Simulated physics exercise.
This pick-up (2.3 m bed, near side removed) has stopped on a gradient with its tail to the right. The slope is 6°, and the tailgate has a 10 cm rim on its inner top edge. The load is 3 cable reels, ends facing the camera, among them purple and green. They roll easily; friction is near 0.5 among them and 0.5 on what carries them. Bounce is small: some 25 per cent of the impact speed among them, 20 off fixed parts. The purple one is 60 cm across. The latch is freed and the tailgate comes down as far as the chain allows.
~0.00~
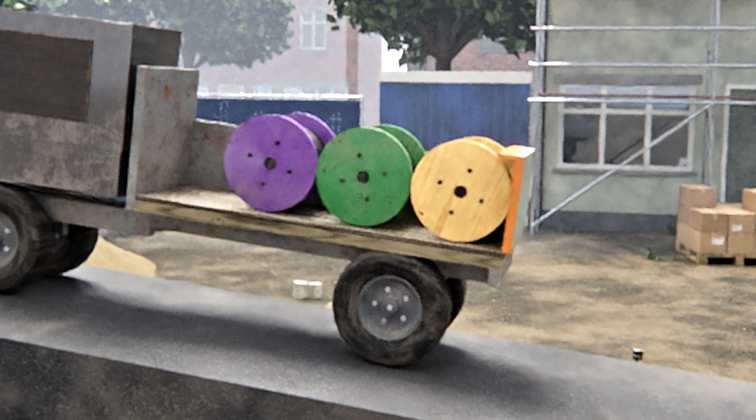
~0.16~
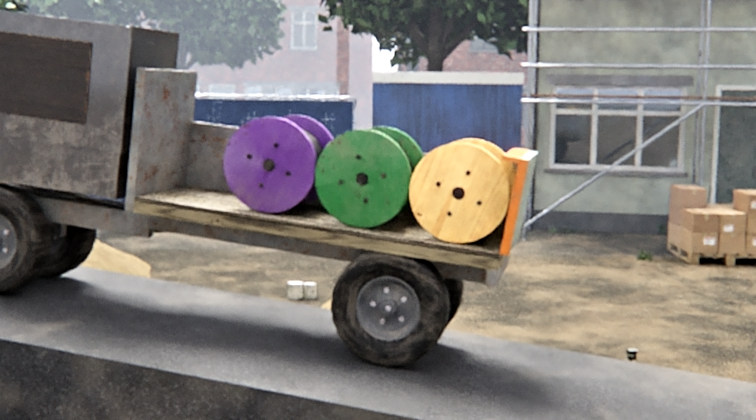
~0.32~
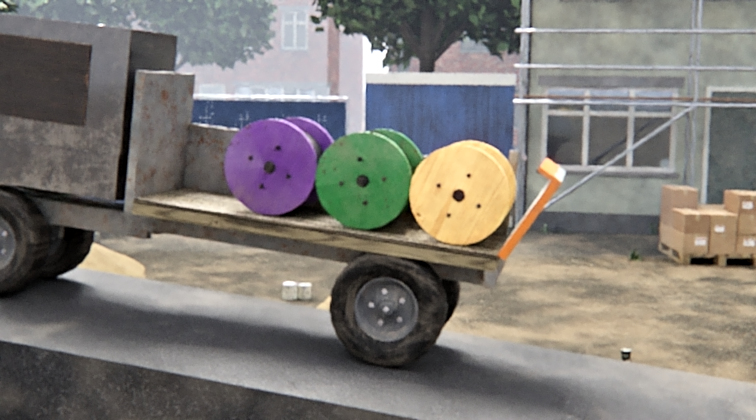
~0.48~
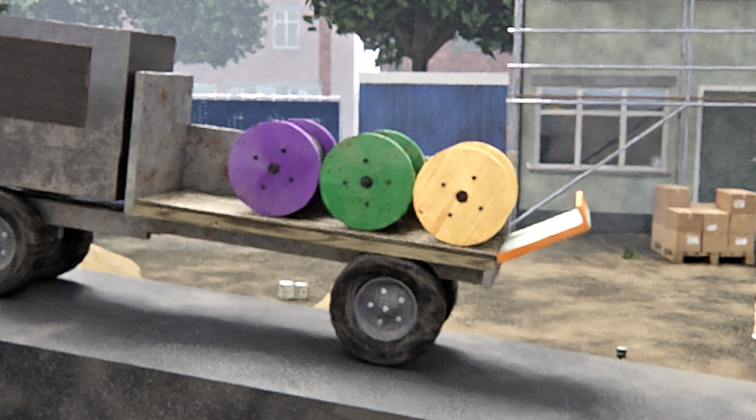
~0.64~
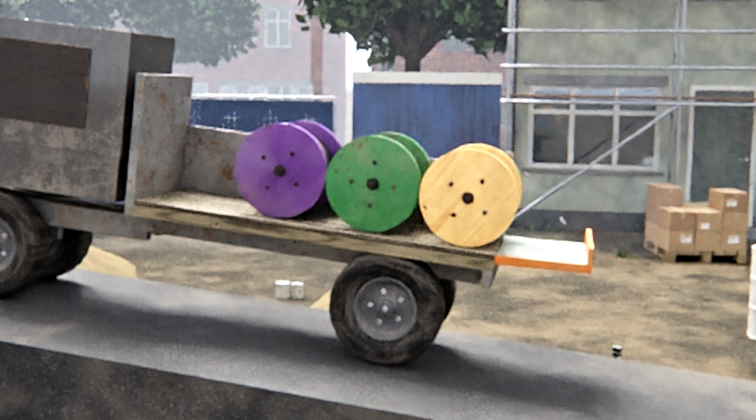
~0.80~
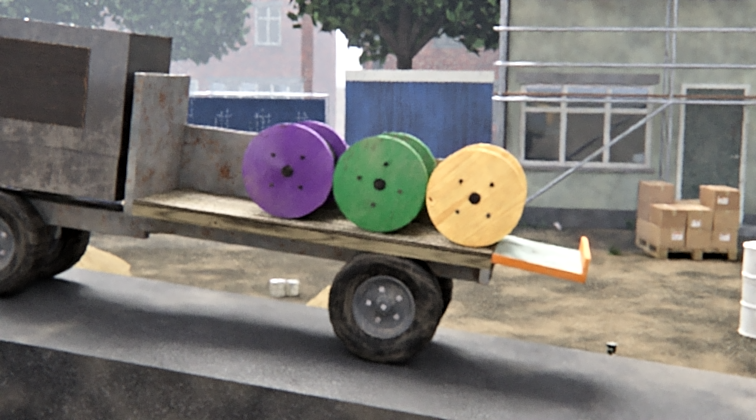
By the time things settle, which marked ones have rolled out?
Purple remains aboard. Green is held.
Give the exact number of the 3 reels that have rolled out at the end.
In all, 0.
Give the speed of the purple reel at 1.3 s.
About 0.7 m/s.
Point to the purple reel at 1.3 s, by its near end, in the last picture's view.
Around (328, 177).
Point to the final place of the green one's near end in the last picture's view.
Near (473, 198).
After 1.3 s, purple is on the bed, 110 cm short of the hinge, rolling right; green is on the bed, 50 cm short of the hinge, rolling right; 0 of 3 are out.
At rest (1.9 s), purple is on the bed, 75 cm short of the hinge; green is on the bed, 15 cm short of the hinge; 0 of 3 are out.
